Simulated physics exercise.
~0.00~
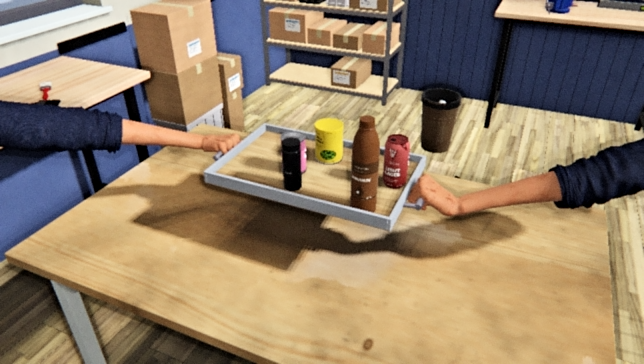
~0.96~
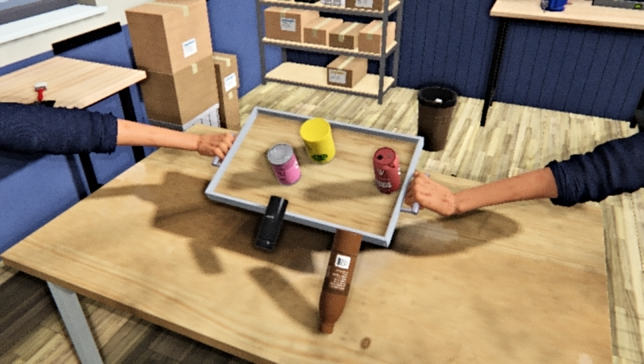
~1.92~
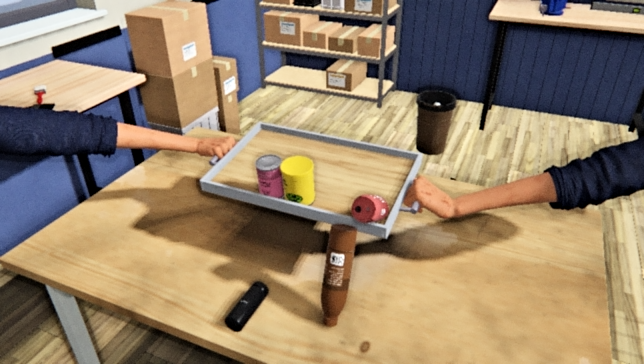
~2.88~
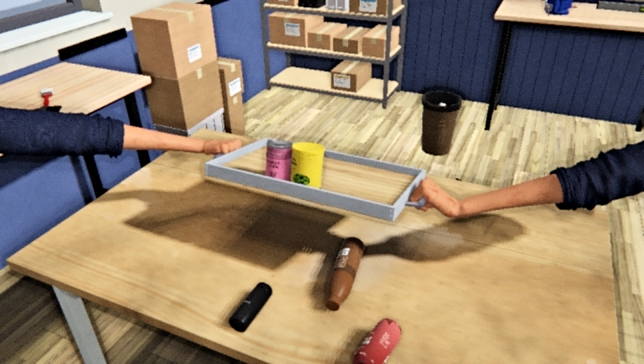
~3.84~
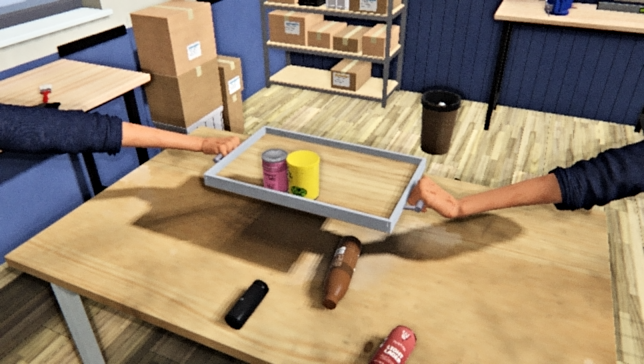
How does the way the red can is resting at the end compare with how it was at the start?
The red can stood upright on the tray at the start, but by the end it was lying on its side on the table.
